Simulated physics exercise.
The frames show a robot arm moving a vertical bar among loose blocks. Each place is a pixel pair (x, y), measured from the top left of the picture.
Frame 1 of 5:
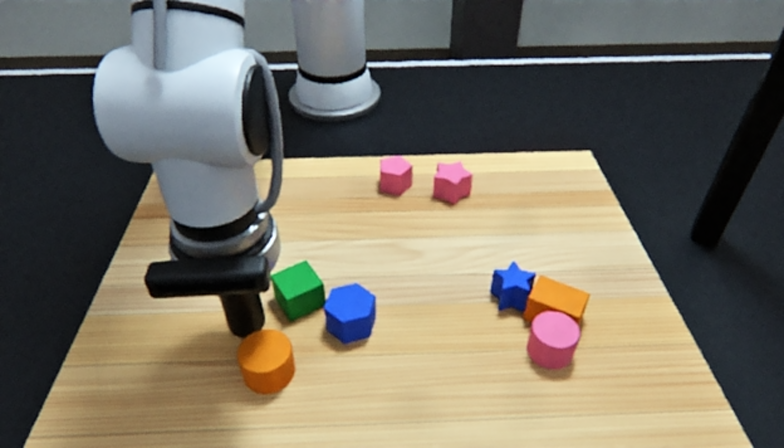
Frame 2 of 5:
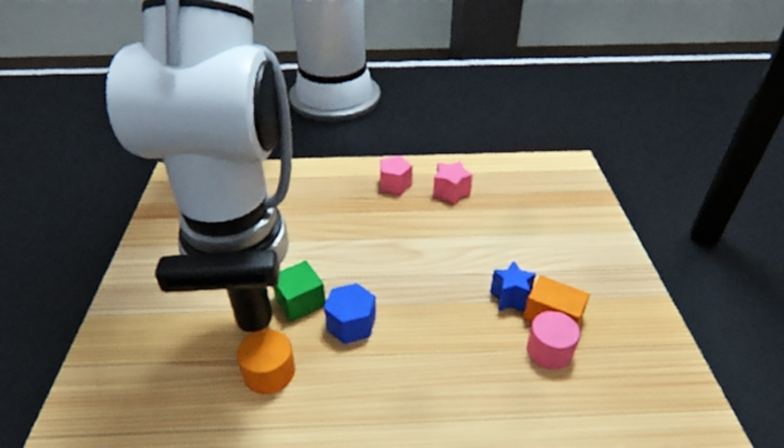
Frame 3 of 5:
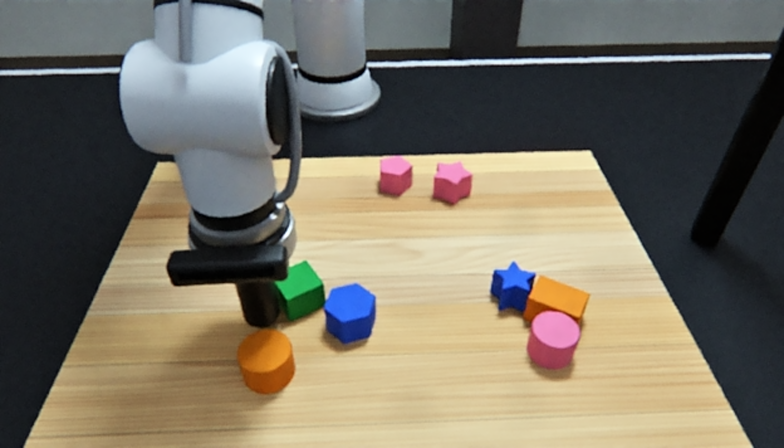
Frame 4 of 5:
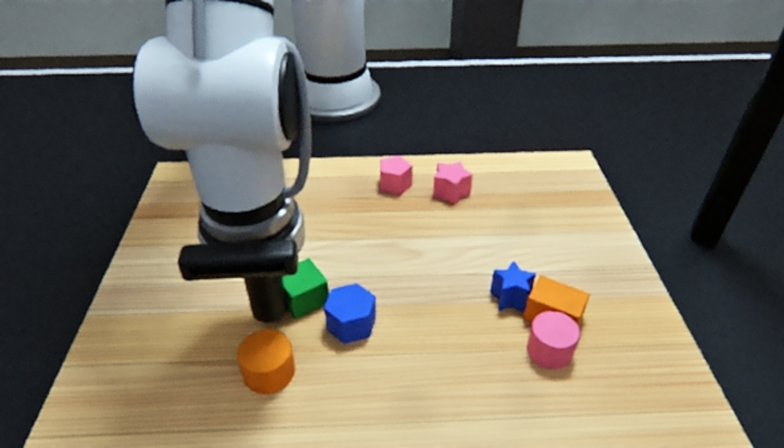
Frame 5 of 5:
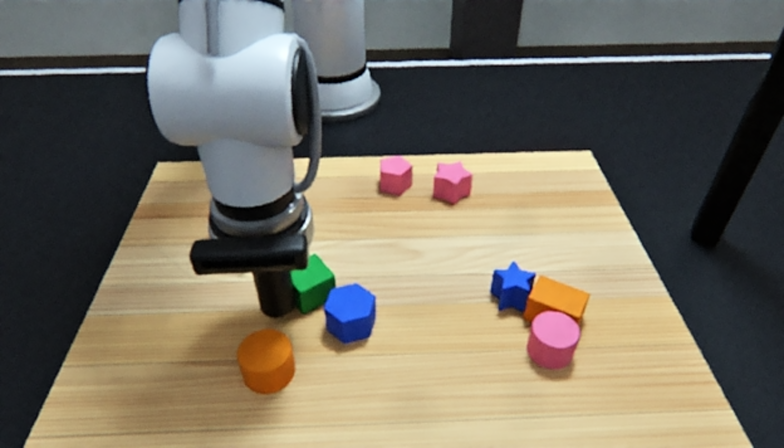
On a wooden tabletop, a robot arm sliding its dark bar rightward and away, then nudging a green block beside a blue hexagon.
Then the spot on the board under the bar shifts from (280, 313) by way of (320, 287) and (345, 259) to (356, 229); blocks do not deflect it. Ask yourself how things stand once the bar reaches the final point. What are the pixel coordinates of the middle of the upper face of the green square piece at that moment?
I'd say the green square piece ends with its top centre at (387, 212).
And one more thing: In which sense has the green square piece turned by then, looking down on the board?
The sense of turning is clockwise.
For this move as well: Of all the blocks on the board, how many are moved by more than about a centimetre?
Of all the blocks, just one travels more than a centimetre.
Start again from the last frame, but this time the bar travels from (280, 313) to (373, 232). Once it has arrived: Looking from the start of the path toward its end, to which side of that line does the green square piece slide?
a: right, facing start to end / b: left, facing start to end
That would be a.
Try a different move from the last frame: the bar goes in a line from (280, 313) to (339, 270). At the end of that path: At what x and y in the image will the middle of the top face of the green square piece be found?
The top centre is at (365, 232).
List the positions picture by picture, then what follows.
Bar's lower end (248, 324); green square piece (297, 279); blue hexagon (350, 301), in the first picture.
Bar (255, 319); blocks still, in the second picture.
Bar (262, 315); blocks still, in the third picture.
Bar (270, 310); green square piece (300, 276), in the fourth picture.
Bar (278, 305); green square piece (308, 272); blue hexagon (350, 301), in the fifth picture.
The first path, step by step. One third of the way, bar (320, 280); green square piece (346, 247).
Two thirds of the way, bar (345, 251); green square piece (374, 223), turned 15° clockwise.
At the end, bar (355, 222); green square piece (387, 212), turned 45° clockwise; blue hexagon still.
